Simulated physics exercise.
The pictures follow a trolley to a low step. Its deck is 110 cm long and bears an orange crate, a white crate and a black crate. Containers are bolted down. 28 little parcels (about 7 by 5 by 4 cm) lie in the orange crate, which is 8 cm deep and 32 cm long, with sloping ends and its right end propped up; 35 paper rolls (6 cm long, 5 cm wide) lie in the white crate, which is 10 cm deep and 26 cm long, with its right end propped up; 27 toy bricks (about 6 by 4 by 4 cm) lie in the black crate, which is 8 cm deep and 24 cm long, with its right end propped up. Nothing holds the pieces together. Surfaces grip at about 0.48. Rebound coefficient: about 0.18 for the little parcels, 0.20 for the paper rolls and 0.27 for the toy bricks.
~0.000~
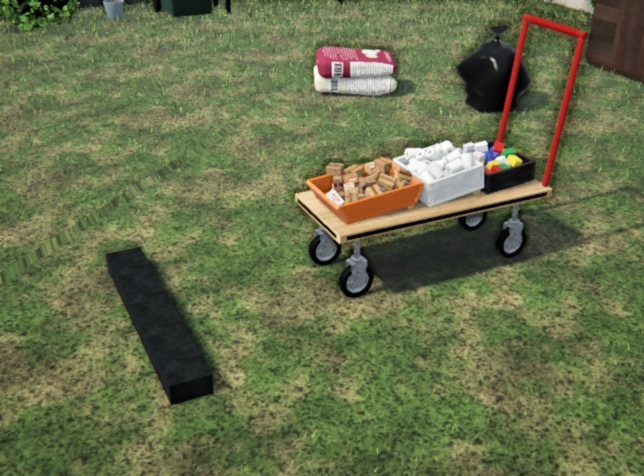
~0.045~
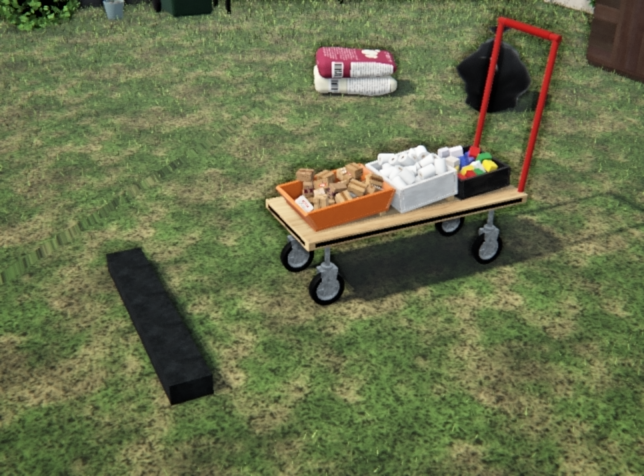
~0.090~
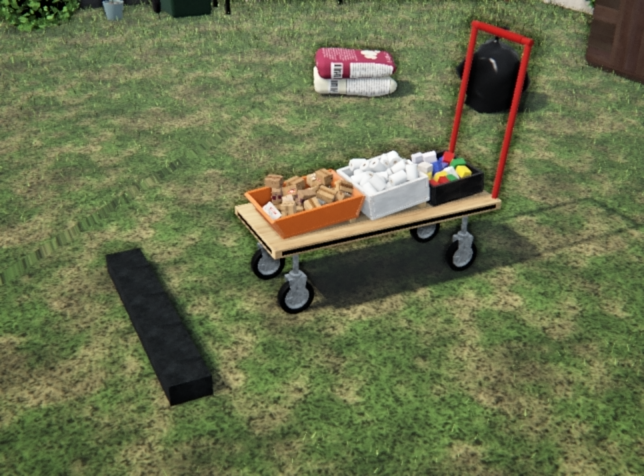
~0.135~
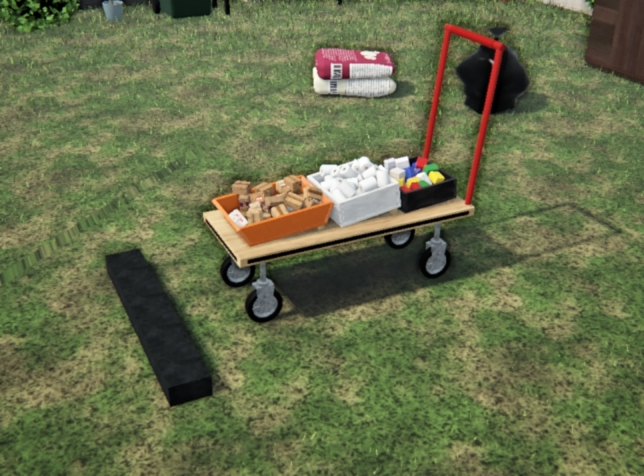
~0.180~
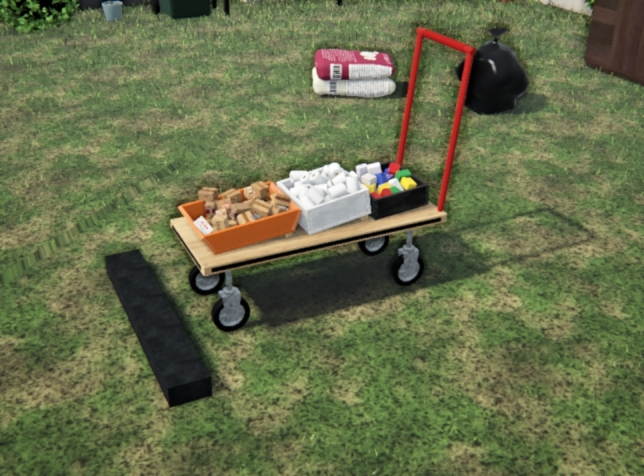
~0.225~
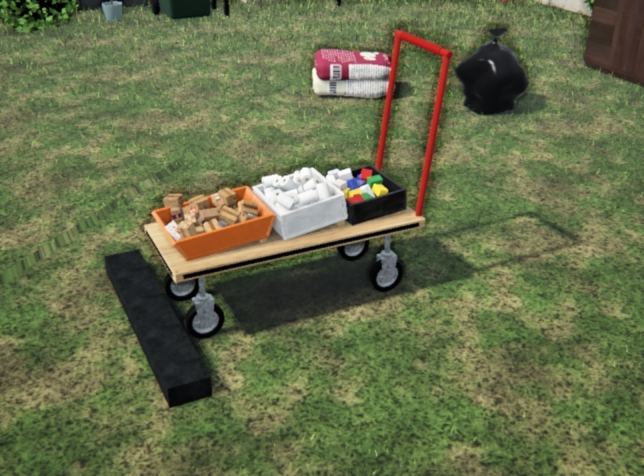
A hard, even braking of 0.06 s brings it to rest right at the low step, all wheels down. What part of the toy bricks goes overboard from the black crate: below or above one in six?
It sheds less than a sixth of them.
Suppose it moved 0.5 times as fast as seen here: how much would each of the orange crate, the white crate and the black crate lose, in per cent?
In that case orange crate 10, white crate 10, black crate 10 per cent.
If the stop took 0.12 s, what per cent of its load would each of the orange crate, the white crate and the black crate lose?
In that case orange crate 40, white crate 20, black crate 10 per cent.
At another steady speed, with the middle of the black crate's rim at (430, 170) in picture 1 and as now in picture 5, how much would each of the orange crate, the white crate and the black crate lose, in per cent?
In that case orange crate 0, white crate 10, black crate 0 per cent.
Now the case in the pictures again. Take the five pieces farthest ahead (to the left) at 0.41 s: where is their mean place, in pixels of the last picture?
Around (82, 225).
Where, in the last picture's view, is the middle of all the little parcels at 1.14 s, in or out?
Around (174, 232).
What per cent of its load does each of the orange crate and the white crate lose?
Lost: Orange crate 45, white crate 30 per cent.
After 0.29 s, 3 of 28 out of the orange crate, 4 of 35 out of the white crate and 0 of 27 out of the black crate.
After 0.41 s, 9 of 28 out of the orange crate, 10 of 35 out of the white crate and 1 of 27 out of the black crate.
After 0.64 s, 12 of 28 out of the orange crate, 10 of 35 out of the white crate and 2 of 27 out of the black crate.
Outcome (at 1.14 s), 12 of 28 out of the orange crate, 10 of 35 out of the white crate and 2 of 27 out of the black crate. Asked share, 2 of 27, 7 per cent.
